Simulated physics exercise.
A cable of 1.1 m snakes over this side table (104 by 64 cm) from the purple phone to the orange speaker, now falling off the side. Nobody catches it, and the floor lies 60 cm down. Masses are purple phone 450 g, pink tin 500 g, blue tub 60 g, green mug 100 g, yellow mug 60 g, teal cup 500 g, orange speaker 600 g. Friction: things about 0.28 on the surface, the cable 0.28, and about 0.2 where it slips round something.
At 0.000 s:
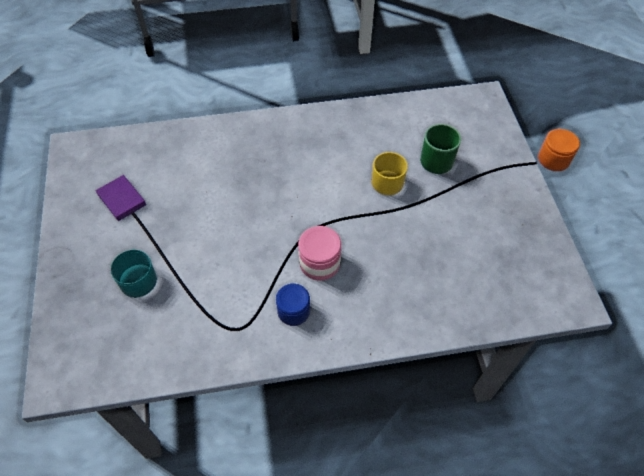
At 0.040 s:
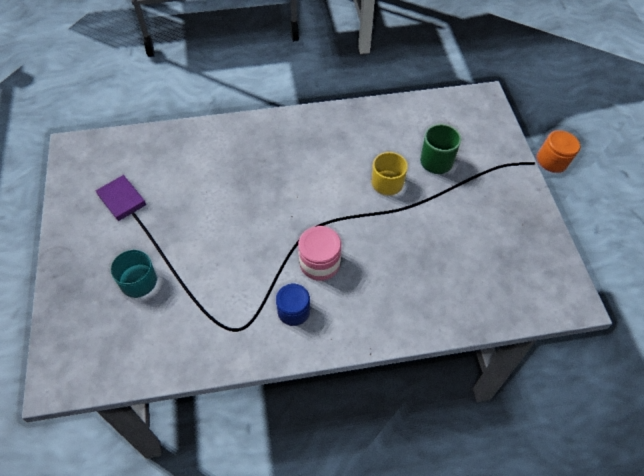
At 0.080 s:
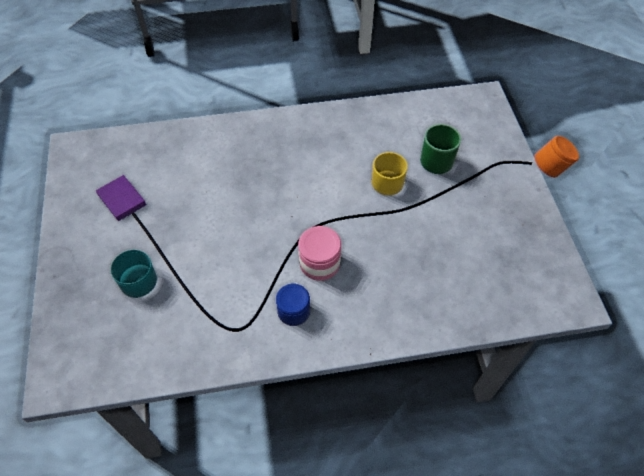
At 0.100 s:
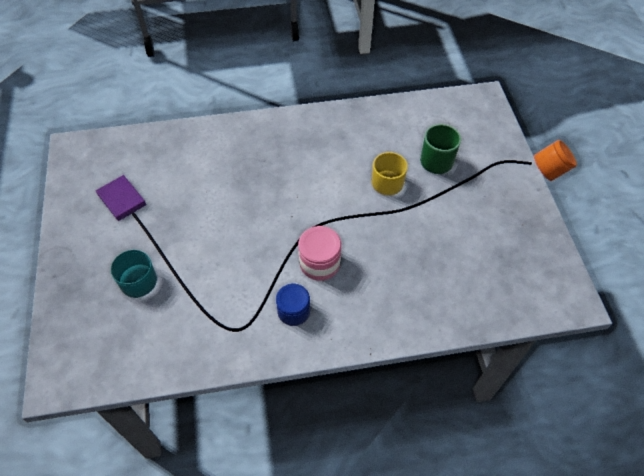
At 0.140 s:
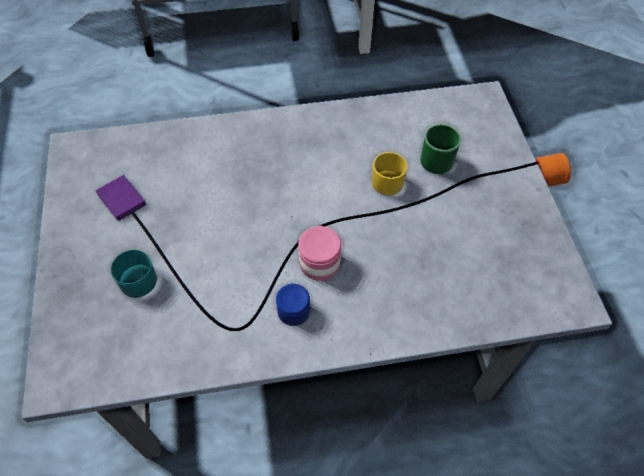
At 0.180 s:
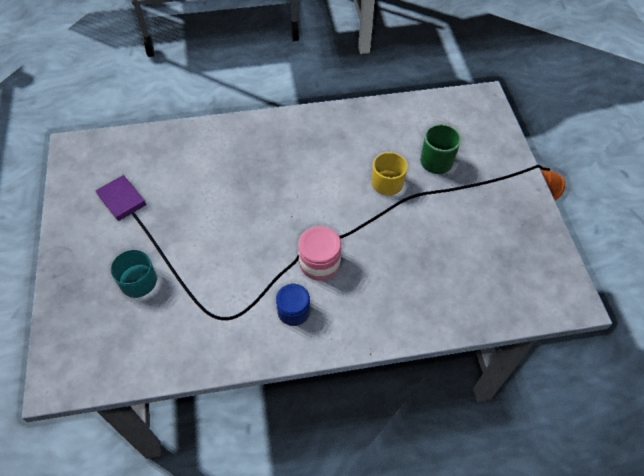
Orange cylinder tilting over the table's right edge and sinking mostly from view, the attached black cable shifting and straightening among cups.
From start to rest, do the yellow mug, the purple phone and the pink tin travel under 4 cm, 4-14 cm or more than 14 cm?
The yellow mug ends far away, the purple phone ends far away, the pink tin stays in the low band.
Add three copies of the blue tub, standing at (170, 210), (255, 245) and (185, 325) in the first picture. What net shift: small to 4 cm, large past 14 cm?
In that order: Large, large, small.
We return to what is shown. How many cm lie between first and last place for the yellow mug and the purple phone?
About: Yellow mug 20 cm, purple phone 70 cm.
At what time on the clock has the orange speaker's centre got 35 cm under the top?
That is: 0.34 s.
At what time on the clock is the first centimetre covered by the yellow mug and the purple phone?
Yellow mug 0.32 s, purple phone 0.34 s.
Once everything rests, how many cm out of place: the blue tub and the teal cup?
Blue tub 0 cm, teal cup 0 cm.
By 0.4 s, the cable's tail end at (216, 179); purple phone 16 cm off its start, yellow mug 11 cm off its start, orange speaker over the edge.
By 0.7 s, the cable's tail end at (366, 164); purple phone 48 cm off its start, yellow mug 20 cm off its start, orange speaker over the edge.
By 0.9 s, the cable's tail end at (435, 160); purple phone 64 cm off its start at (430, 172), yellow mug 20 cm off its start at (392, 94), orange speaker over the edge.
By 1.2 s, the cable's tail end at (440, 160); purple phone 65 cm off its start, yellow mug 20 cm off its start, orange speaker over the edge.
By 2.4 s, the cable's tail end at (440, 160); purple phone 65 cm off its start at (435, 172), yellow mug 20 cm off its start at (392, 94), pink tin 0 cm off its start at (320, 243), orange speaker over the edge.
